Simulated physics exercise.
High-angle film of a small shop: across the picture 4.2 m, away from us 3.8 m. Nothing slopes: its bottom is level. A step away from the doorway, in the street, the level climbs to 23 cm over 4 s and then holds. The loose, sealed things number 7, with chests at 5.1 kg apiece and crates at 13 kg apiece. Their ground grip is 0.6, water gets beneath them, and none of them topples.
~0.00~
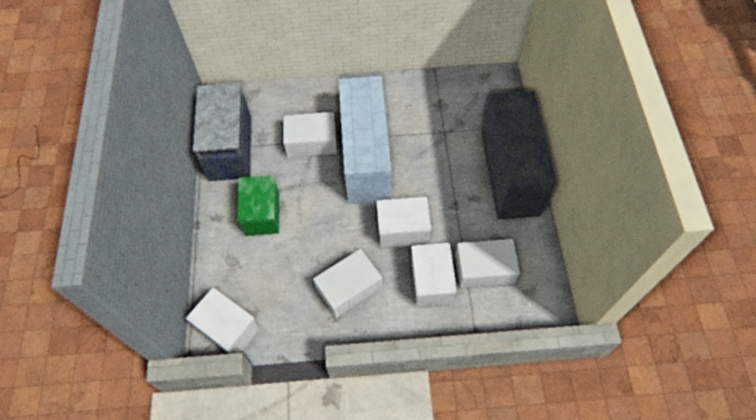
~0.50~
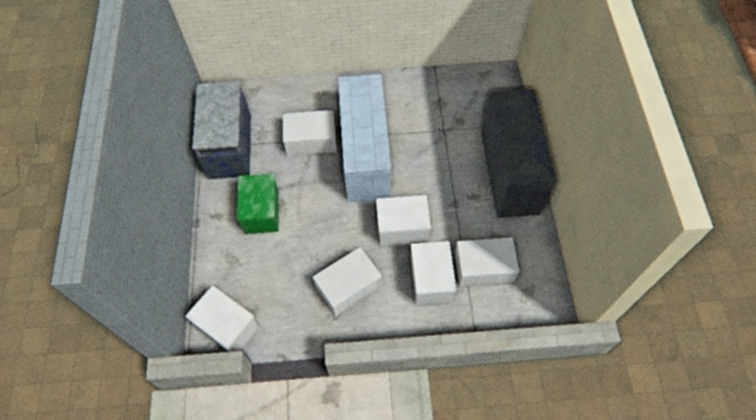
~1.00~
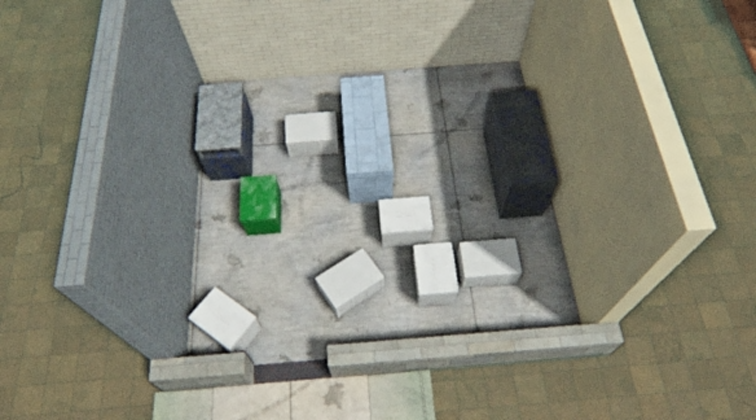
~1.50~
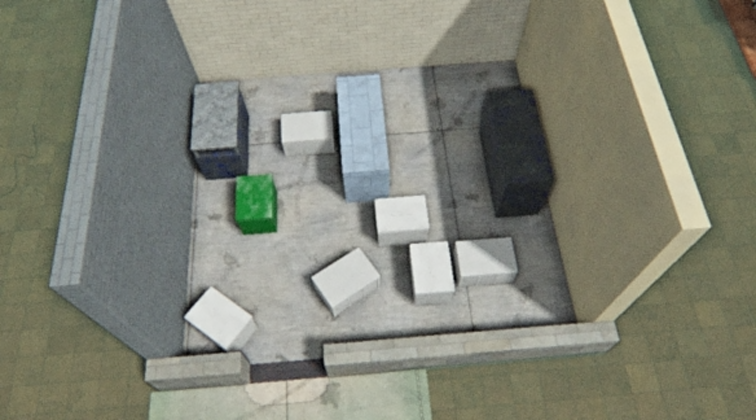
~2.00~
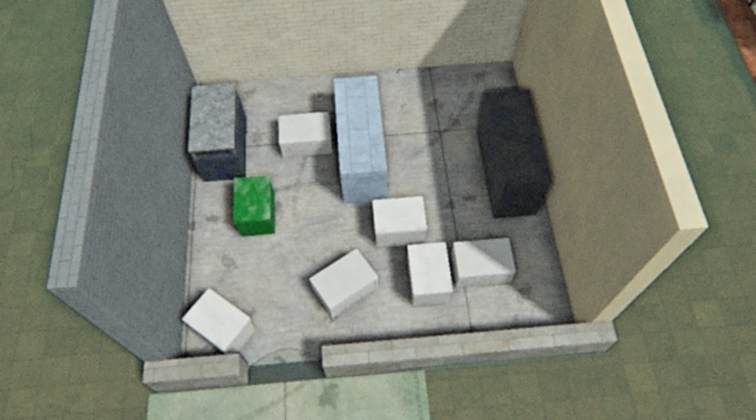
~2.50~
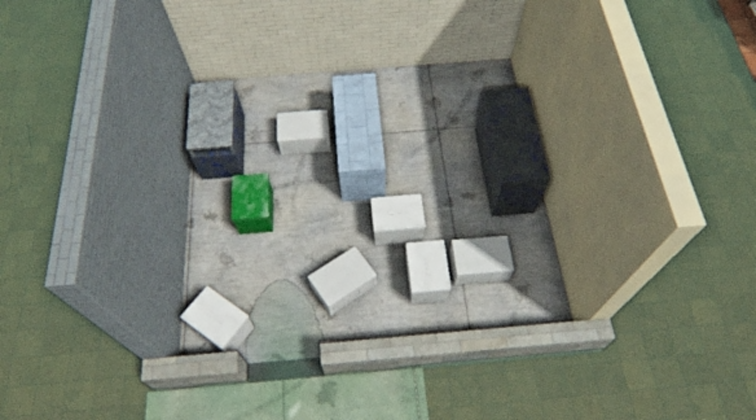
Greenish water spreads over the paving outside and begins entering the shop through the doorway.
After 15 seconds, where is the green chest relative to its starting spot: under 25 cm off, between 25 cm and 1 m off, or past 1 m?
Past 1 m.
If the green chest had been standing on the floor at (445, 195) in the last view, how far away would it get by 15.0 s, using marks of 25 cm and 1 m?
Here it heads a good way off.
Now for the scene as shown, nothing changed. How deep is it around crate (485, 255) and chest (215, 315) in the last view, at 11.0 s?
Depth approx. 4 cm / 14 cm.
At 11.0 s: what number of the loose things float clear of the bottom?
The number is 4.
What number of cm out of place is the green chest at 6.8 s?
About 120 cm by then.
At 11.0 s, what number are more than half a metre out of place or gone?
The count is 5.
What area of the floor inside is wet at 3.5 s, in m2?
Somewhere around 2.5 m2, roughly.
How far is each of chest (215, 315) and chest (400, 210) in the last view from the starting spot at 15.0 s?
In that order: 400 cm, 120 cm.
After 3.5 s the green chest is near (250, 196), 0.0 m from its start, aground; 0 afloat.
After 6.8 s the green chest is near (281, 112), 1.1 m from its start, afloat; 3 afloat.
After 11.0 s the green chest is near (270, 87), 1.4 m from its start, afloat; 4 afloat.
After 15.0 s the green chest is near (349, 55), 2.2 m from its start, afloat; 7 afloat.
